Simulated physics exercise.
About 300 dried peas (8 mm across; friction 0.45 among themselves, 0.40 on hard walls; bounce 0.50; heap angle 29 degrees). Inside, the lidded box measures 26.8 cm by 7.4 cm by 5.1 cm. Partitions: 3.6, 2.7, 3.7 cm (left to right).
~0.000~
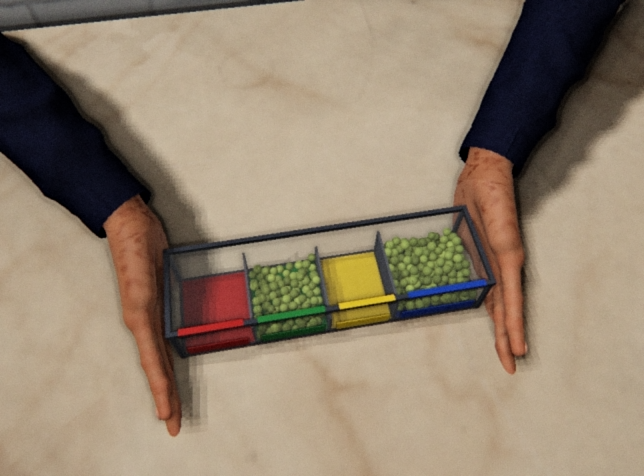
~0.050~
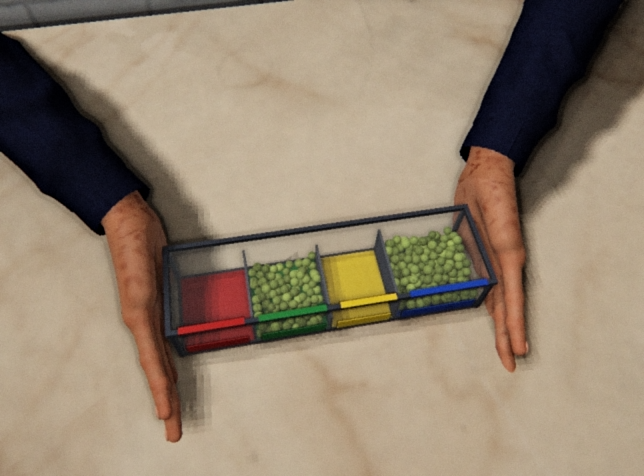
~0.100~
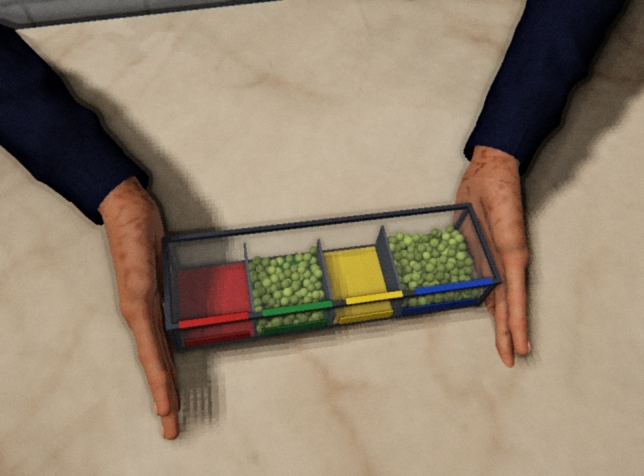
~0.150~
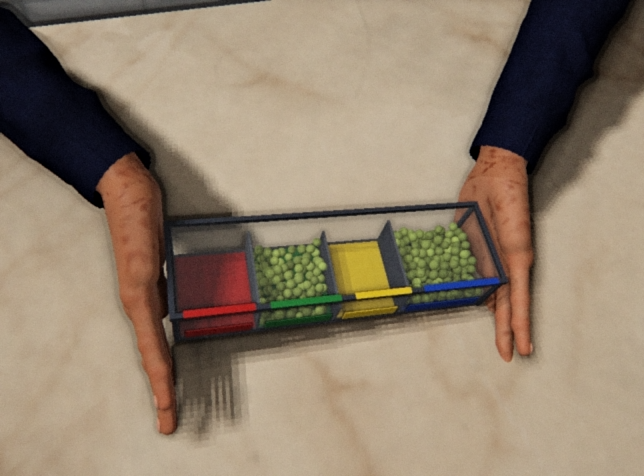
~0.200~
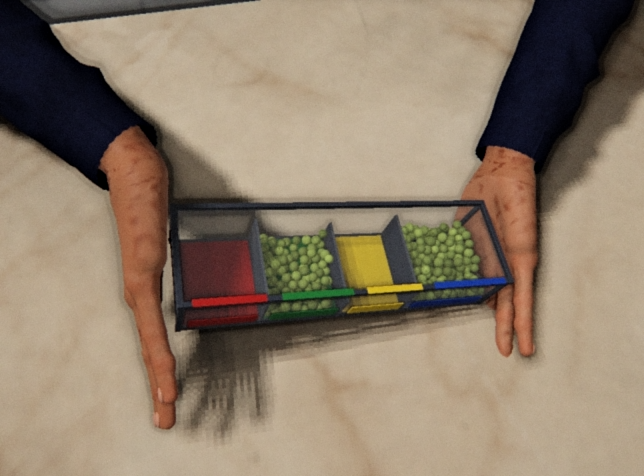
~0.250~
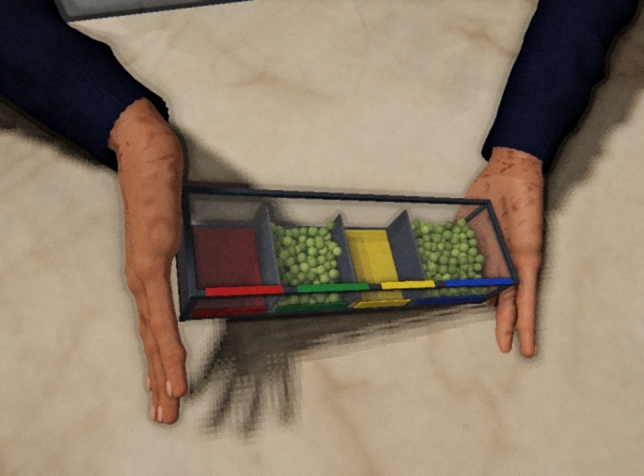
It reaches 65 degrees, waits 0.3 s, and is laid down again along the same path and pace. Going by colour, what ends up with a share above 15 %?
Red compartment: Below; blue compartment: Above; green compartment: Above; yellow compartment: Below.
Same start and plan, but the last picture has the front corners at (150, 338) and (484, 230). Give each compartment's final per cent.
Red 0, blue 60, green 35, yellow 5.
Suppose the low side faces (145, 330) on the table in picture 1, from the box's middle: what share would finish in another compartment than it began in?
Some 5 per cent.
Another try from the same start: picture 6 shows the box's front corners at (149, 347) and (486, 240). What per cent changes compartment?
Then about 10 per cent.
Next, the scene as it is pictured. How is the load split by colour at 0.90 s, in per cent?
Red 0; blue 70; green 30; yellow 0.
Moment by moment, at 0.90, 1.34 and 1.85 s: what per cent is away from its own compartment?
In turn: 0, 0, 0.
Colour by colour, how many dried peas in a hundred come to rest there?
Red 0, blue 70, green 30, yellow 0.
Then, at 0.90 s, tilt 65 degrees; blue 70 %, green 30 %.
After 1.34 s, tilt 34 degrees; blue 70 %, green 30 %.
After 1.85 s, tilt 0 degrees; blue 70 %, green 30 %.
By 2.2 s all is still; red 0 %, blue 70 %, green 30 %, yellow 0 %.
